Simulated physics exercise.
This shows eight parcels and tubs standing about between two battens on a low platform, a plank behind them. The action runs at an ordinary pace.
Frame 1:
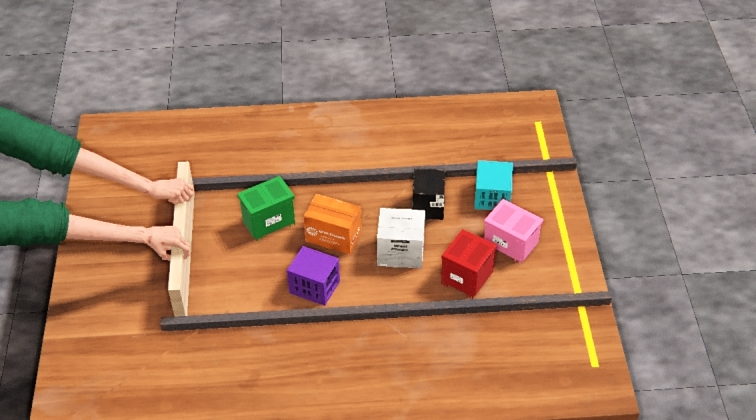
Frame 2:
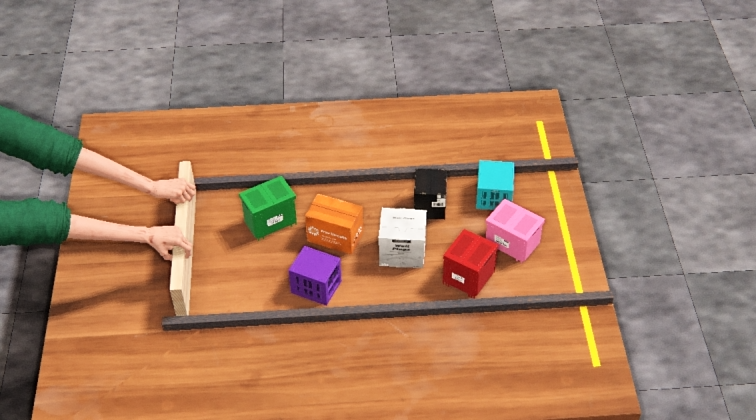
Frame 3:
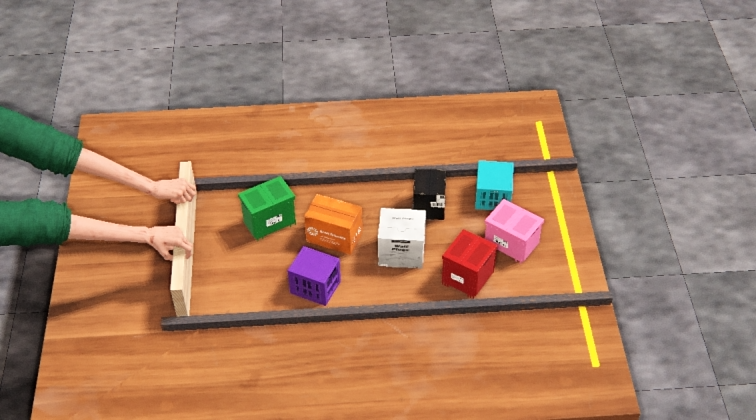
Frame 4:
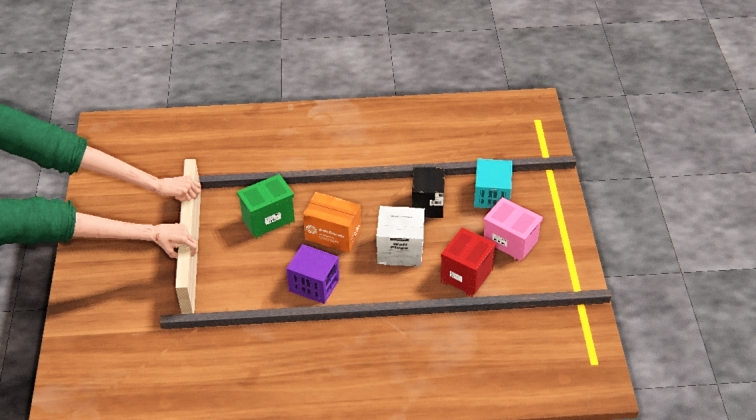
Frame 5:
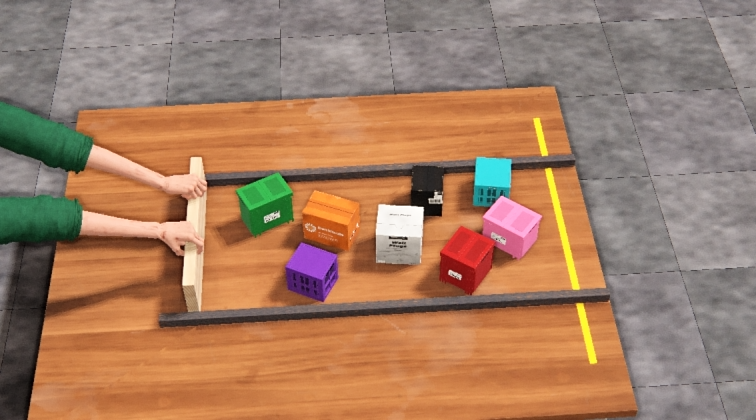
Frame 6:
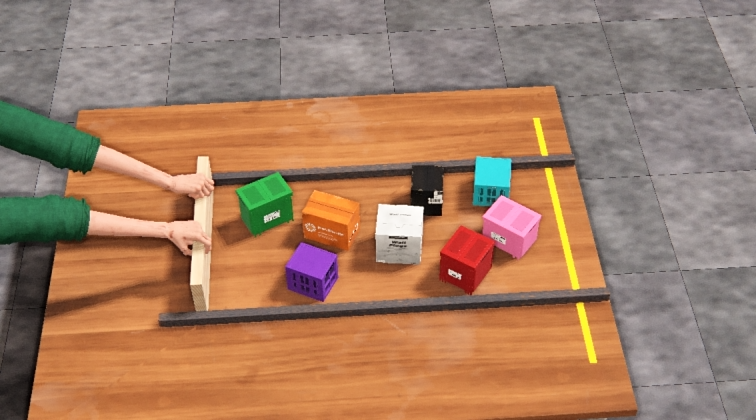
Eight coloured boxes and crates stand scattered between two dark battens on a wooden platform over grey tiles, seen from above at an angle. Green is at the left, orange and purple beside it, white in the middle, and black, red, turquoise and pink towards a yellow tape line at the right. Two green-sleeved arms hold a pale plank still at first, then push it slightly rightwards, touching none of them, while the view shifts barely.
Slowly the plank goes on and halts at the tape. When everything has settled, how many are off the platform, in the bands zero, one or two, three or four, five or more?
Off the platform: Five or more.
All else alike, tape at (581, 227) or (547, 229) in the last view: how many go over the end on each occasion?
The ground gets 8 in the first try and 5 in the second.
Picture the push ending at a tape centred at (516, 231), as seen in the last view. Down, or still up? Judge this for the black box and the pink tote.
The black box stays put; the pink tote is gone.
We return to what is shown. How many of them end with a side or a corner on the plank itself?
Counting them up gives 3.
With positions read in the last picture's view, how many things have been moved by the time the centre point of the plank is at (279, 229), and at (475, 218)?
At the first point the count is 2, at the second it's 8.
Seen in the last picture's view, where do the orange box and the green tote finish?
(579, 215) and (580, 184).
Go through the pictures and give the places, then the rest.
In the first picture, pink tote (512, 232); turquoise crate (494, 186); red tote (468, 264); plank (182, 238); tape (564, 232).
In the second picture, turquoise crate (495, 185); black box (430, 194).
In the third picture, red tote (469, 265); orange box (334, 224).
In the fourth picture, pink tote (512, 230); green tote (267, 207).
In the fifth picture, turquoise crate (492, 182); plank (195, 234).
In the sixth picture, pink tote (511, 228); turquoise crate (492, 182); red tote (467, 261); plank (203, 233); tape (562, 228).
Early on, none off yet; pink tote at rest near (511, 228); turquoise crate at rest near (492, 182); red tote at rest near (467, 261).
A while later, none off yet; pink tote travelled about its own width near (552, 226); turquoise crate travelled about its own width near (532, 181); red tote travelled about its own width near (518, 263).
Finally, the number that fall off is five or more; lost, white box, black box, red tote, turquoise crate and pink tote.
